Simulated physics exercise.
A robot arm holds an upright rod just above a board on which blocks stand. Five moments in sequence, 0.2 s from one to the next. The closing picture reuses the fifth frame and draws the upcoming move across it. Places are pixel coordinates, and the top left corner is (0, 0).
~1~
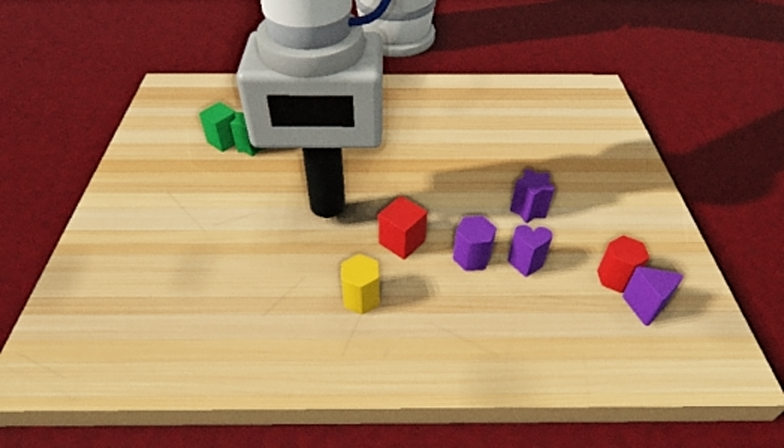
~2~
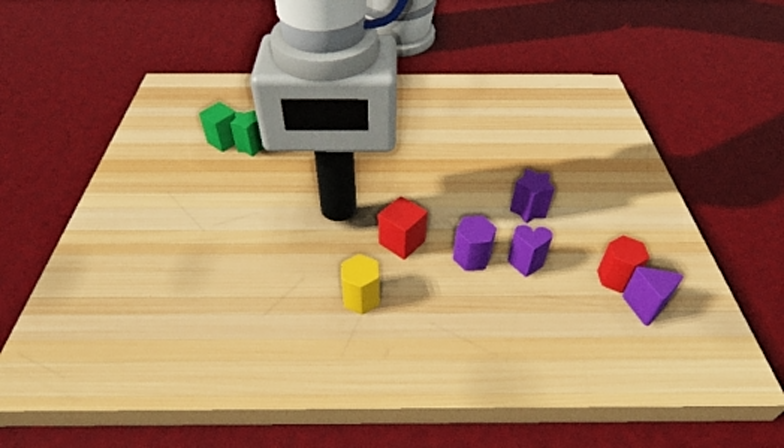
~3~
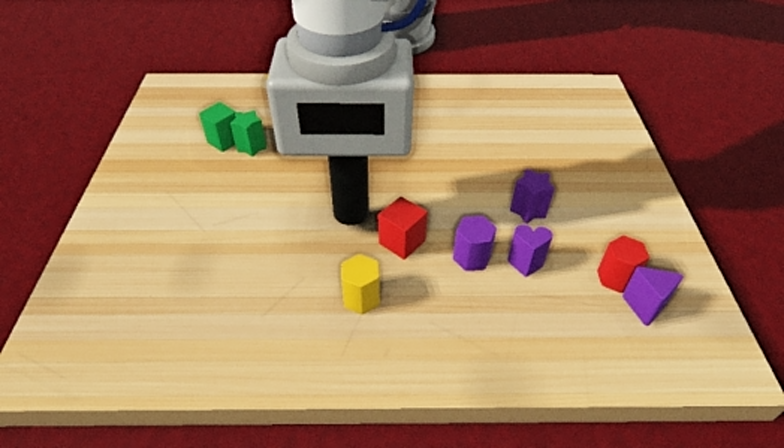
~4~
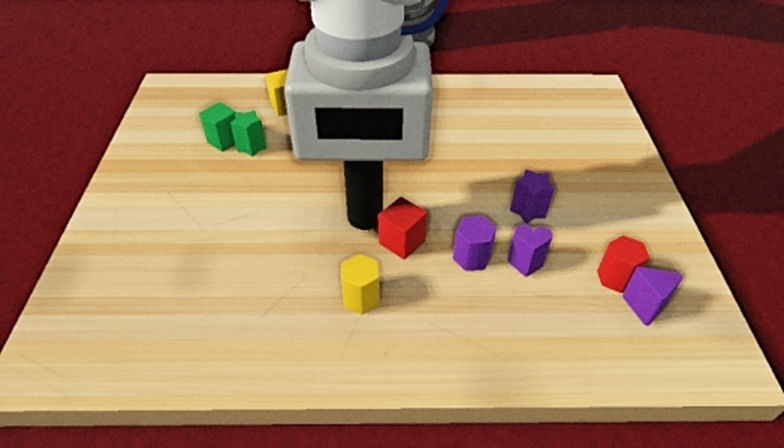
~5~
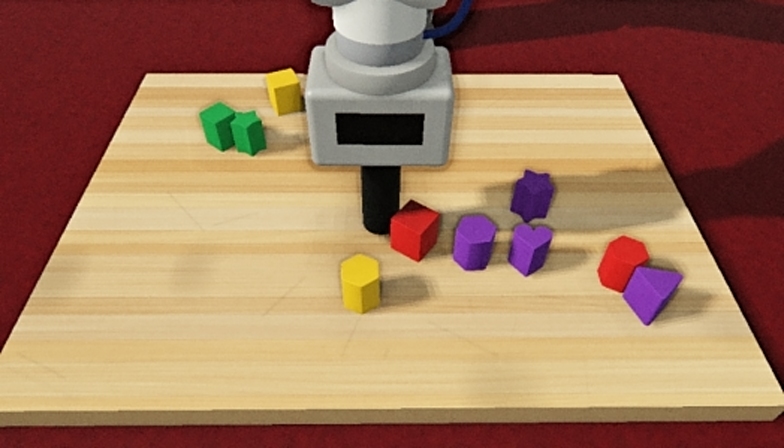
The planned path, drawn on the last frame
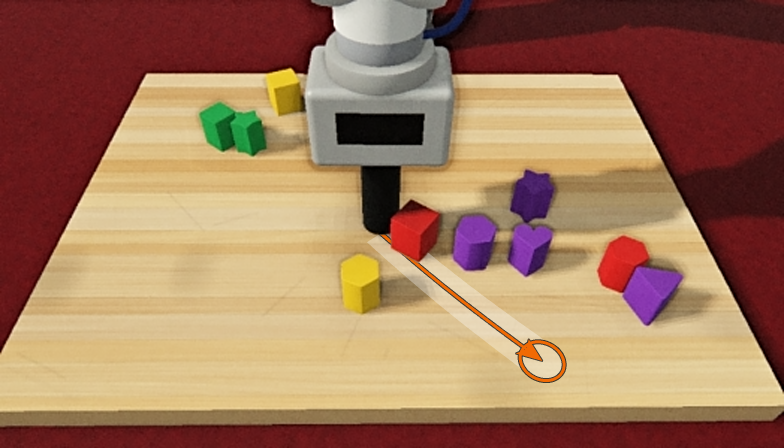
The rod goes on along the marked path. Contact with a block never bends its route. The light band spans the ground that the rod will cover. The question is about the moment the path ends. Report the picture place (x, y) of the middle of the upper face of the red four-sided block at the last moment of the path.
Close to (490, 249).
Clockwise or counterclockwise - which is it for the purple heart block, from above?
I'd predict that, seen from above, the purple heart block rotates clockwise.
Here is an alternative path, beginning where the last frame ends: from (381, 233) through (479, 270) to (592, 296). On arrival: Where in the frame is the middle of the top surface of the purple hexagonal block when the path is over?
It will end up at (591, 212).
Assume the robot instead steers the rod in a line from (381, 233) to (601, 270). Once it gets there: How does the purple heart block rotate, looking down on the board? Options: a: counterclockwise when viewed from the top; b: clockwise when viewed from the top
I'll go with a - counterclockwise when viewed from the top.
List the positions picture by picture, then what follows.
The first frame shows rod's lower end at (328, 206); yellow hexagonal block at (360, 270); red four-sided block at (403, 213); purple hexagonal block at (477, 229); purple heart block at (534, 235).
The second frame shows rod at (339, 209); blocks still.
The third frame shows rod at (351, 213); blocks still.
The fourth frame shows rod at (365, 217); blocks still.
The fifth frame shows rod at (381, 222); yellow hexagonal block at (360, 270); red four-sided block at (416, 216); purple hexagonal block at (477, 229); purple heart block at (534, 235).
Drawn move, from (381, 233) by way of (452, 293) to (542, 361).
What follows on the original path. One third of the way, rod at (428, 261); red four-sided block at (469, 242), turned 55° anticlockwise; purple hexagonal block at (502, 230), turned 45° anticlockwise; purple heart block at (539, 234).
Two thirds of the way, rod at (482, 304); red four-sided block at (490, 249), turned 80° anticlockwise; purple hexagonal block at (511, 228), turned 65° anticlockwise; purple heart block at (546, 232), turned 35° clockwise.
At the end, rod at (546, 350); yellow hexagonal block still; red four-sided block at (490, 249), turned 80° anticlockwise; purple hexagonal block at (511, 228), turned 65° anticlockwise; purple heart block at (546, 232), turned 35° clockwise.
